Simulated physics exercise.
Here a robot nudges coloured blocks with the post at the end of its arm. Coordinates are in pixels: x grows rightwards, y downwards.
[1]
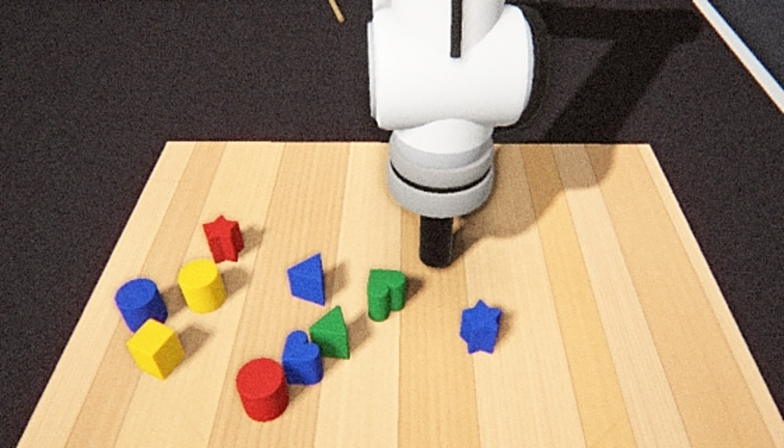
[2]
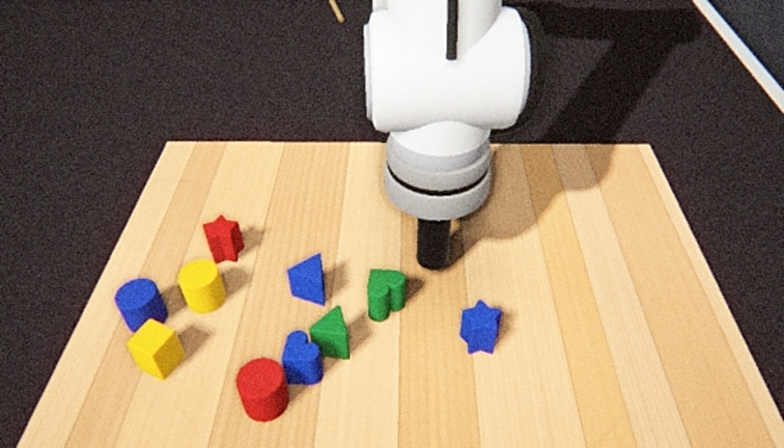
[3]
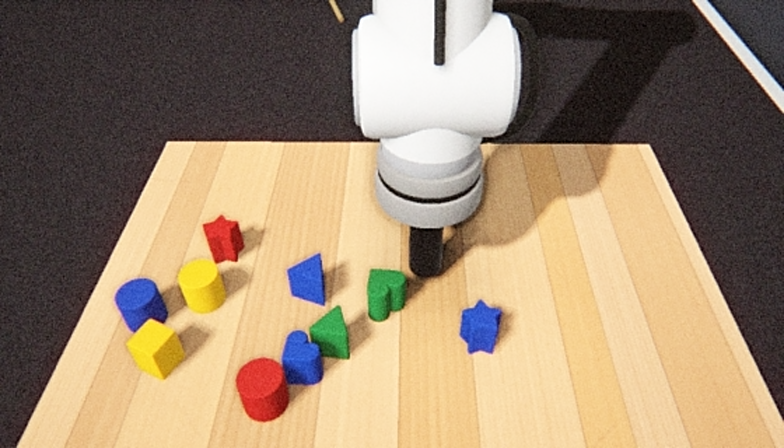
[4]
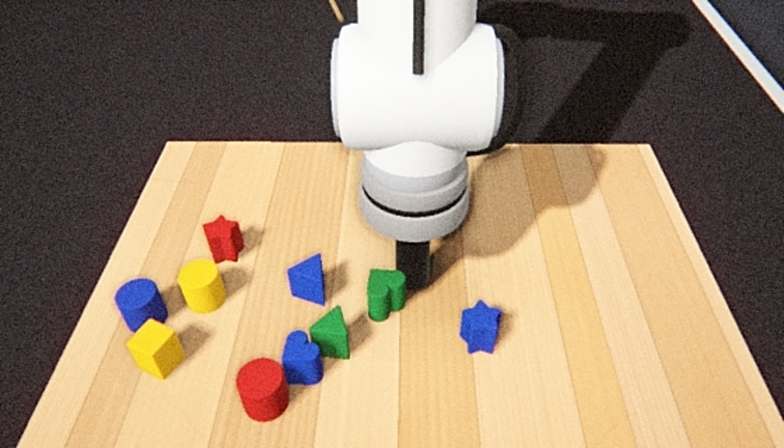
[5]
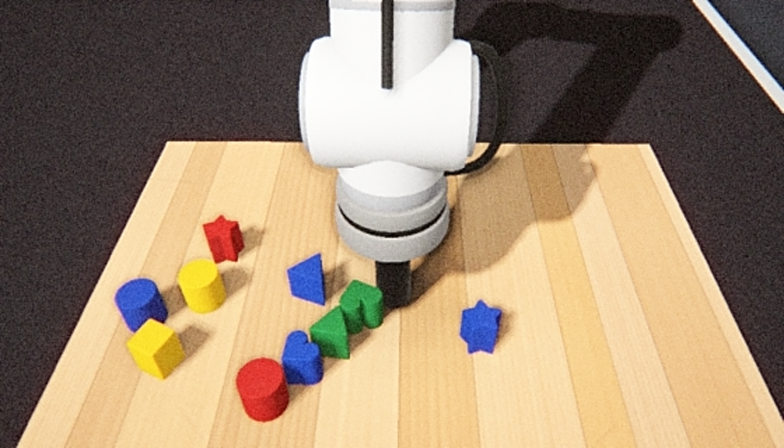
White robot arm moving left and nearer across a wooden table, pushing a green heart block toward a green triangular piece.
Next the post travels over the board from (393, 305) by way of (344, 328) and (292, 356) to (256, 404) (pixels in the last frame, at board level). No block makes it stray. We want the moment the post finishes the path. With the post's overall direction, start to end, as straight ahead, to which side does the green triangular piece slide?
Shifted left.
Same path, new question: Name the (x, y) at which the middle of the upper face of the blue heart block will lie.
By then it is at (278, 395).
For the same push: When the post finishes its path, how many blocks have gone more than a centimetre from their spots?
Displaced: Three or more.
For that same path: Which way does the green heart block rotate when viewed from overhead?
It is turned clockwise.
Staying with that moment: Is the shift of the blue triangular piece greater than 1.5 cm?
My answer is no.
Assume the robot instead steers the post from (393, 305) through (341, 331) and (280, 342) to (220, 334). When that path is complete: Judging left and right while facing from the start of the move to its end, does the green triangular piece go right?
That would be a no.
On the path given first. One third of the way, post (341, 320); red disc (253, 382); blue heart block (291, 355); green triangular piece (309, 332), turned 80° anticlockwise; green heart block (304, 304), turned 55° clockwise.
Two thirds of the way, post (290, 347); red disc (236, 394); blue heart block (275, 374), turned 45° clockwise; green triangular piece (304, 353), turned 100° anticlockwise; green heart block (264, 309).
At the end, post (253, 395); red disc (220, 416); blue heart block (278, 395), turned 30° clockwise; blue triangular piece in place; green triangular piece (308, 355), turned 115° anticlockwise; green heart block (264, 309), turned 120° clockwise.
